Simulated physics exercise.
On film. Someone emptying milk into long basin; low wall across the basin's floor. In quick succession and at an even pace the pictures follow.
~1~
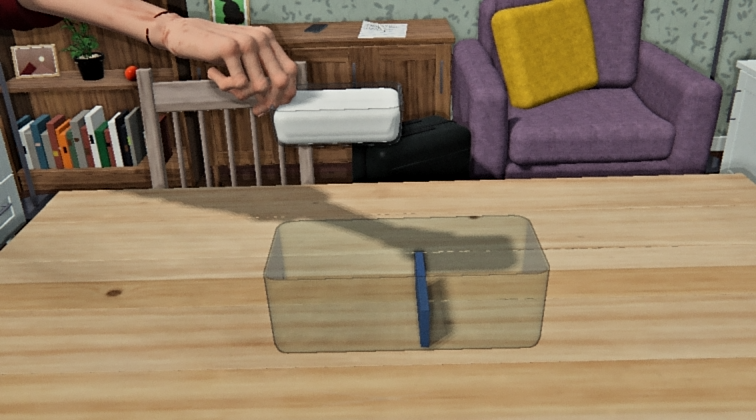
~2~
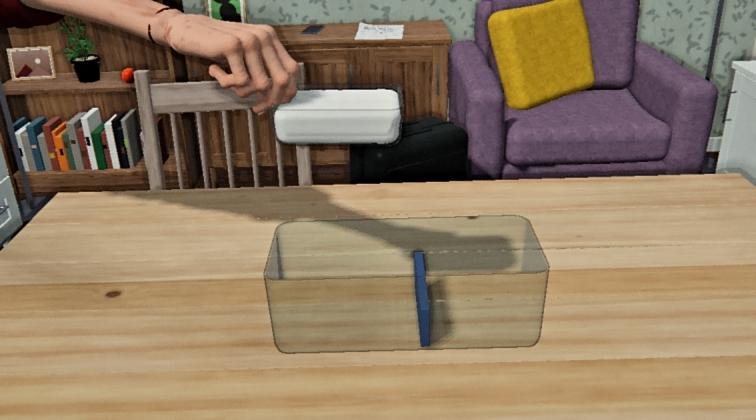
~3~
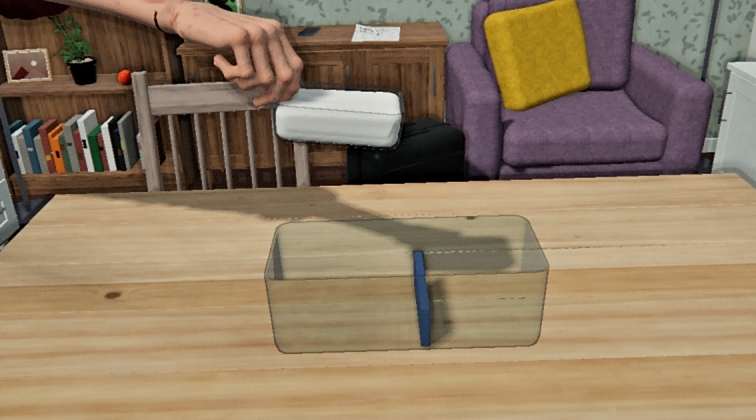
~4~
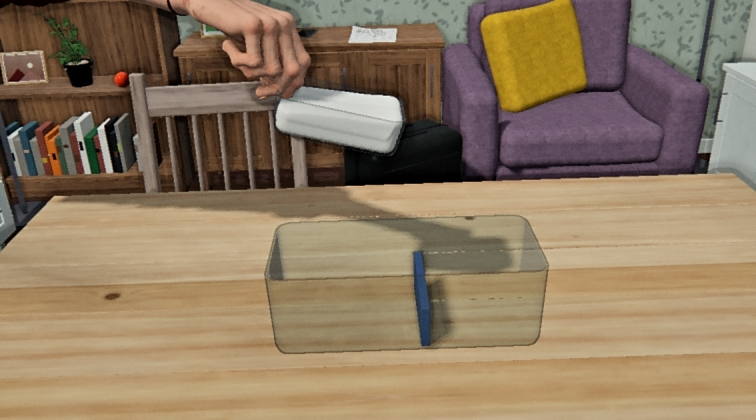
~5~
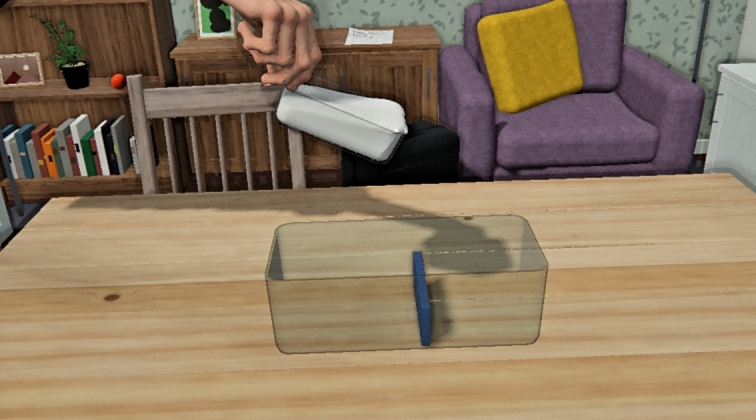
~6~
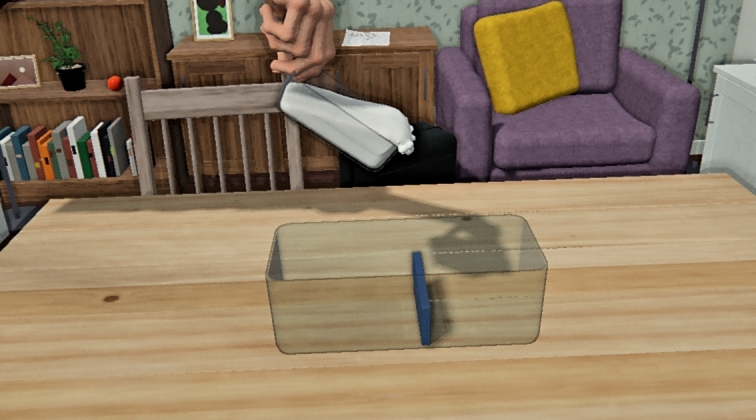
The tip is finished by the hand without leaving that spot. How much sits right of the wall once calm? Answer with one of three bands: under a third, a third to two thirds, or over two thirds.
Over two thirds.
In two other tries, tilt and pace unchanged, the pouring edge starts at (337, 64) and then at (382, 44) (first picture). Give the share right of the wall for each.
Try one: 5 %; try two: 70 %.
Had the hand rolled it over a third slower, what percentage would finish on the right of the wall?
I'd say close to 80 %.
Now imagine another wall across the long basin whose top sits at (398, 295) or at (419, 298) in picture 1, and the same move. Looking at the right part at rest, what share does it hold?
Note - case one near 75 %, case two near 70 %.
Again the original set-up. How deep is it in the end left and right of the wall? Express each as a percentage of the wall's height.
The left side sits at 10 per cent and the right side at 30.
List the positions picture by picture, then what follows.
In the first picture, it leans 0°; its right rim is at (401, 96); the milk meets the walls at (278, 102) and (399, 99); the long basin's rim runs from (271, 250) to (539, 244); the wall's top is at (422, 280).
In the second picture, it leans 2°; its right rim is at (401, 98); the milk meets the walls at (278, 101) and (399, 100).
In the third picture, it leans 7°; its right rim is at (402, 103); the milk meets the walls at (280, 99) and (400, 103).
In the fourth picture, it leans 14°; its right rim is at (403, 112); the milk meets the walls at (281, 97) and (402, 107).
In the fifth picture, it leans 25°; its right rim is at (402, 123); the milk meets the walls at (282, 95) and (392, 112); 4 per cent is over the edge.
In the sixth picture, it leans 37°; its right rim is at (398, 136); the milk meets the walls at (284, 90) and (375, 112); 13 per cent is over the edge.
A moment on, the oblong tub is tipped right over and 5 per cent is still to pour, 1 is left of the wall and 55 right of it.
Next, the oblong tub is tipped right over and 0 per cent is still to pour, 11 is left of the wall and 76 right of it.
Then the oblong tub is tipped right over and 0 per cent is still to pour, 17 is left of the wall and 77 right of it.
Later the oblong tub is tipped right over and 0 per cent is still to pour, 18 is left of the wall and 77 right of it.
At rest 18 per cent lies left of the wall, 77 right of it and 6 outside.
